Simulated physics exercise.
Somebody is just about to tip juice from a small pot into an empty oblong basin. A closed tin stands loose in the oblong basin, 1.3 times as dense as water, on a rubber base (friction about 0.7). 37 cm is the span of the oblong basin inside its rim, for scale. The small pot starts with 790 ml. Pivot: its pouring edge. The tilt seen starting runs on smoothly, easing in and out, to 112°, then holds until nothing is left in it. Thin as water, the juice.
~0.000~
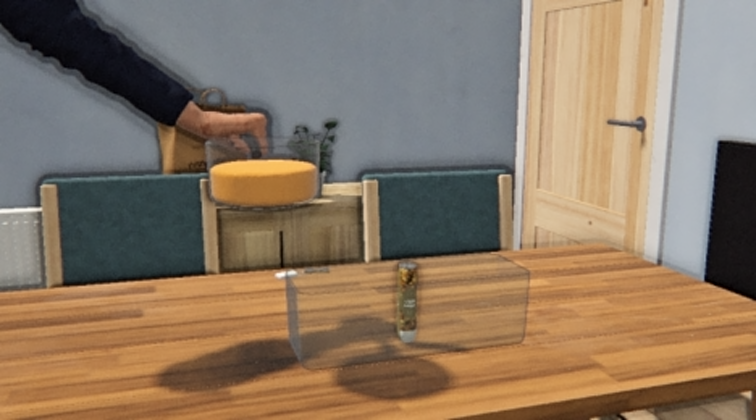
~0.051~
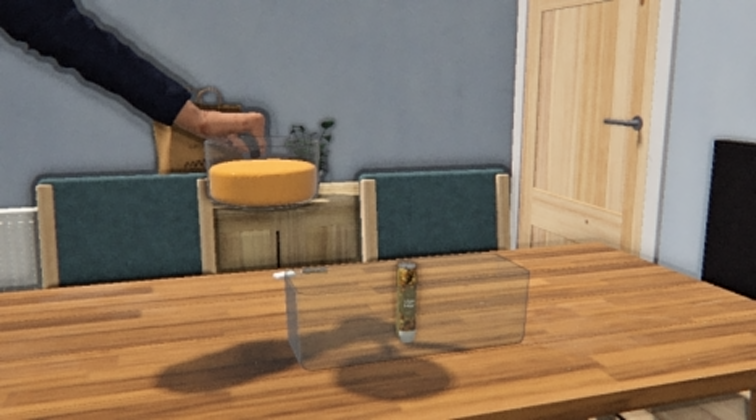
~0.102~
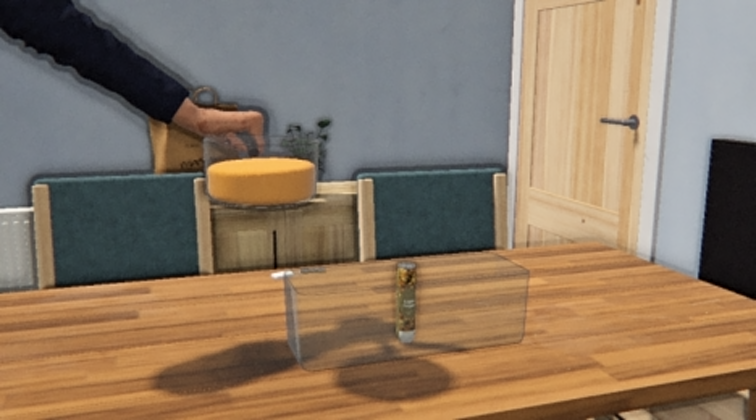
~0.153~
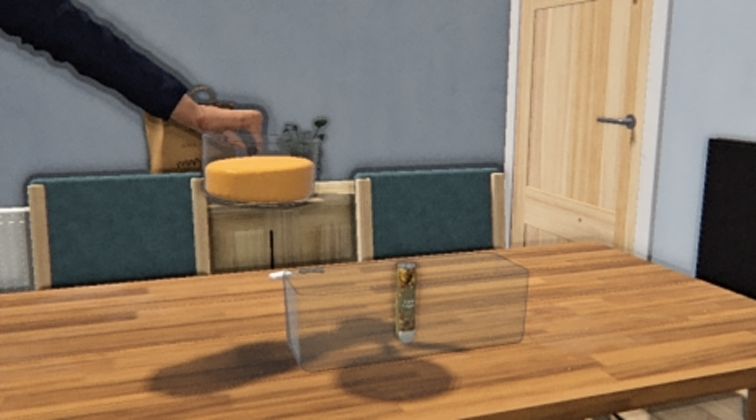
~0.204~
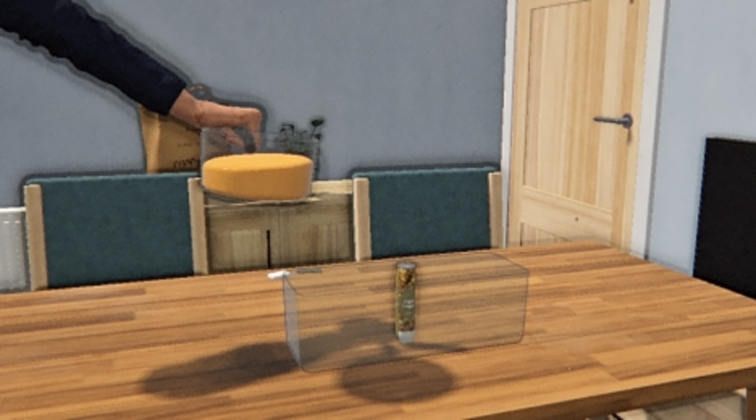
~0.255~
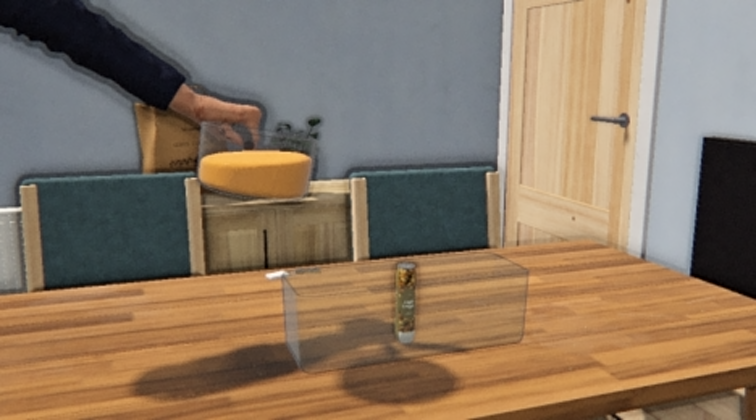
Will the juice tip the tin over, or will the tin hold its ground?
Tipped.
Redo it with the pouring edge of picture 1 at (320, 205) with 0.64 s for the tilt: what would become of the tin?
Then the tin comes down.
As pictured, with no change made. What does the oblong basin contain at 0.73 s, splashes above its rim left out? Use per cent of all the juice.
I'd put it near 0 percent.
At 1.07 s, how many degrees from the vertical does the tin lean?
0°.
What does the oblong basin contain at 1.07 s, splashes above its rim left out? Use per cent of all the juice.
I reckon close to 54 per cent.
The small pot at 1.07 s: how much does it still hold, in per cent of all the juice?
I'd estimate some 14 per cent.
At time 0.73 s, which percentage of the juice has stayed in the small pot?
76 %.
Then, 0.73 s in, the tilt is 64° and 75 per cent is still to pour; the tin stands where it began.
Then, 1.07 s in, the tilt is 102° and 14 per cent is still to pour; the tin stands where it began.
Then, 1.44 s in, the tilt is 112° and 0 per cent is still to pour; the tin lies on its side.
Then, 1.83 s in, the tilt is 112° and 0 per cent is still to pour; the tin lies on its side.
Finally, the tin lies on its side.
